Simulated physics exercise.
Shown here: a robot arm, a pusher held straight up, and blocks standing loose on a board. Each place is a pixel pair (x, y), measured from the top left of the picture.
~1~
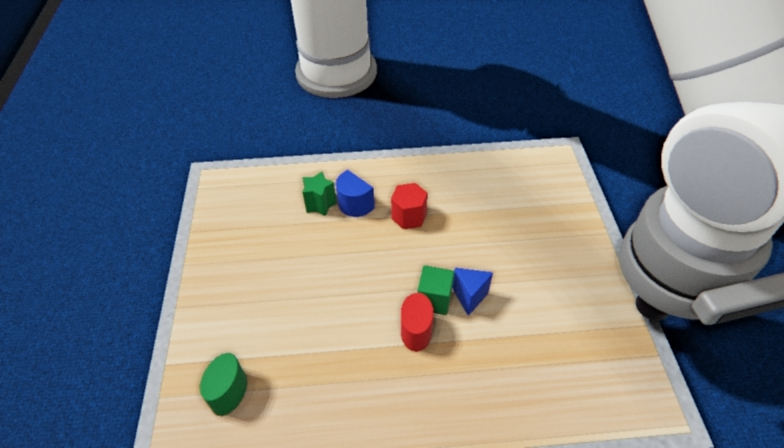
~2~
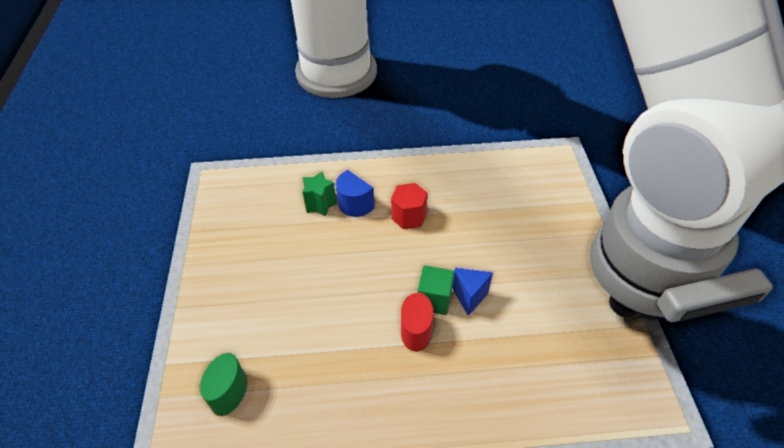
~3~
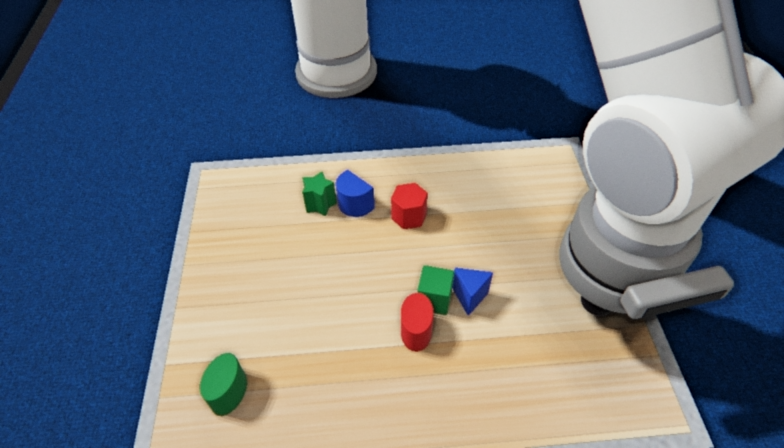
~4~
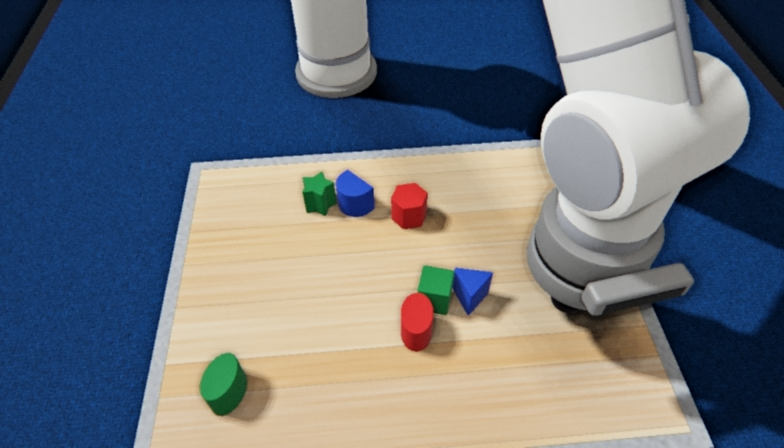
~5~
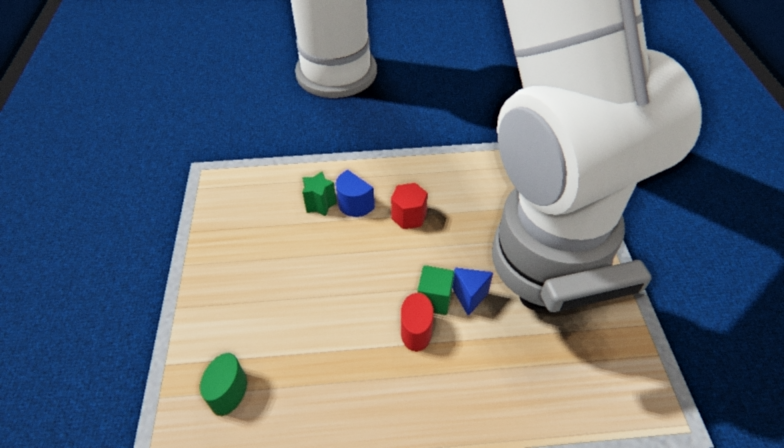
On a pale wooden board over blue cloth, a white robot arm slid steadily left from the right edge toward a blue triangle, while the scattered red, green and blue blocks all stayed still.
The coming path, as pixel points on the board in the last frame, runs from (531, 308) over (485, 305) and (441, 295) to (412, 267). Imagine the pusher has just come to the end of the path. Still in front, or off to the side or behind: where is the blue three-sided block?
When the path is over, you would find the blue three-sided block still in front of the pusher.
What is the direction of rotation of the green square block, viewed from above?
Top view: Counterclockwise.
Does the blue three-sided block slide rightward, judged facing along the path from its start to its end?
Yes - that is the case.
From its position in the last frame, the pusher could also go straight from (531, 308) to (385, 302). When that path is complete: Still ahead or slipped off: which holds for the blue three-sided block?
I'd say the blue three-sided block has slipped off and sits beside or behind the pusher.
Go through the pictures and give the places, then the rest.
The first frame shows pusher tip (651, 308); block tops, red elliptical block (417, 312); green square block (436, 280); blue three-sided block (473, 278).
The second frame shows pusher (625, 305); blocks unchanged.
The third frame shows pusher (596, 303); blocks unchanged.
The fourth frame shows pusher (566, 301); blocks unchanged.
The fifth frame shows pusher (535, 298); red elliptical block (417, 312); green square block (436, 280); blue three-sided block (473, 278).
On the path given first. One third of the way, pusher (487, 295); green square block (432, 278), turned 15° anticlockwise; blue three-sided block (462, 273).
Two thirds of the way, pusher (442, 285); green square block (405, 271), turned 40° anticlockwise; blue three-sided block (431, 254), turned 10° clockwise.
At the end, pusher (412, 257); red elliptical block in place; green square block (382, 261), turned 100° anticlockwise; blue three-sided block (413, 226), turned 60° clockwise.
